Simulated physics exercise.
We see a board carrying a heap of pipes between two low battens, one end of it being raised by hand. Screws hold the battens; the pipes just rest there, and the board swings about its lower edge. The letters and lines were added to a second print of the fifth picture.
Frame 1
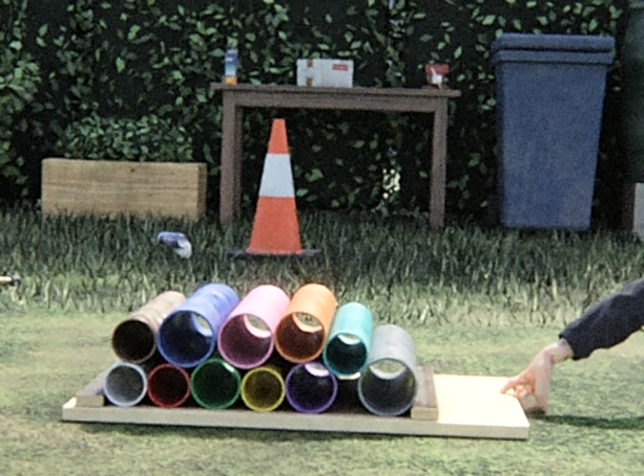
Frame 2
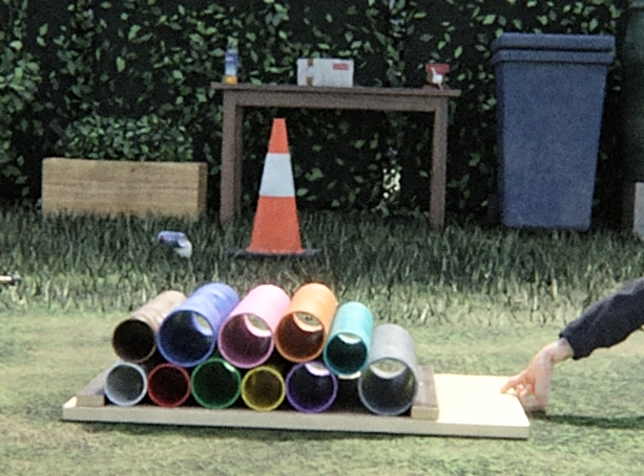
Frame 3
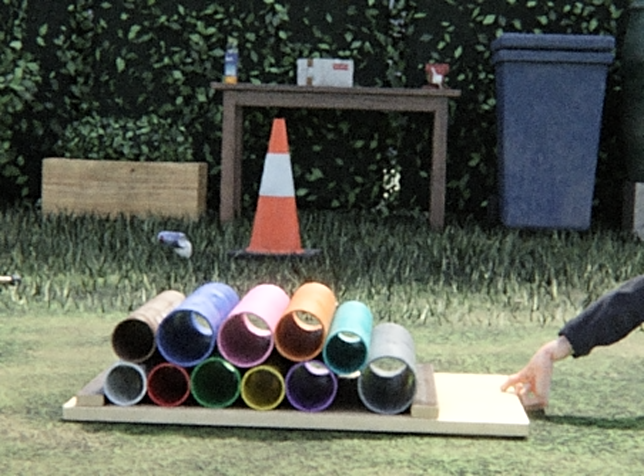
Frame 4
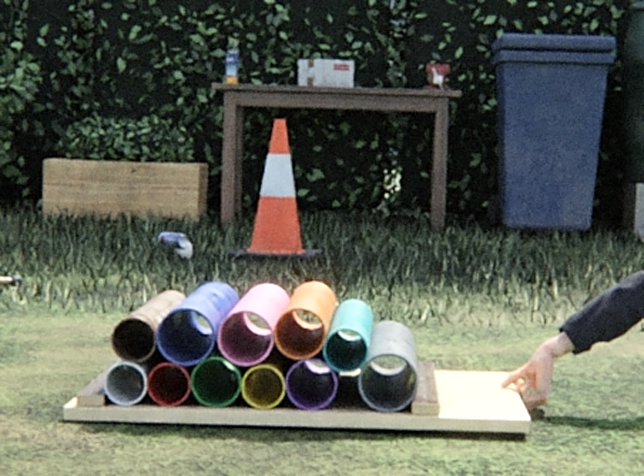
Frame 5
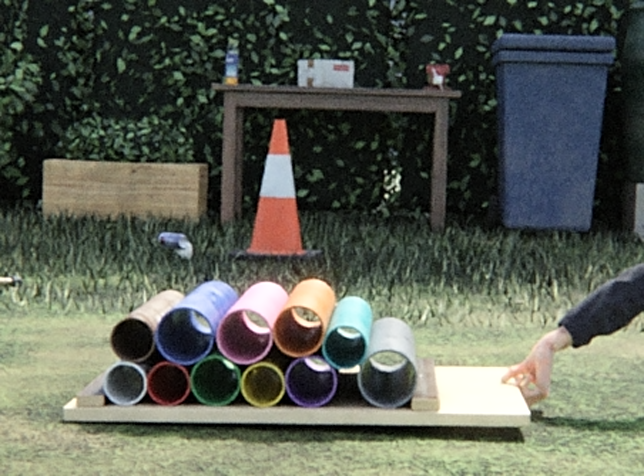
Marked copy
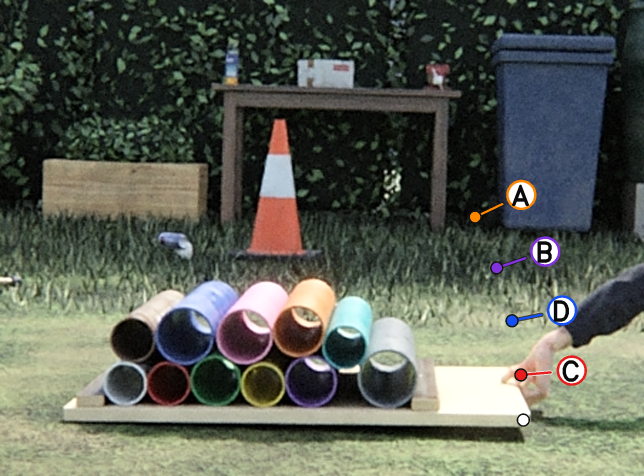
On a garden lawn, a hand at the right slightly raising one end of a board stacked with colourful pipes, which barely move.
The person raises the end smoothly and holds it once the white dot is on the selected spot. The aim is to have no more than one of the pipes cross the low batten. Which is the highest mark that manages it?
Up to D.
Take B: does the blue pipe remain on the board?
No.
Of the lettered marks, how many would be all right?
The number is two.
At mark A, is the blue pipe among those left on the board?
No, with A.
On the marked copy, A at (475, 217); B at (497, 268); C at (521, 375); D at (512, 321); the white dot at (523, 420).
Following D. Soon after the start, board at 12°.
Later, board at 14°.
In the end, board at 14°, one over the low batten (brown).
As for the rest, A eleven over the low batten; B two over the low batten (blue, brown); C none over the low batten.
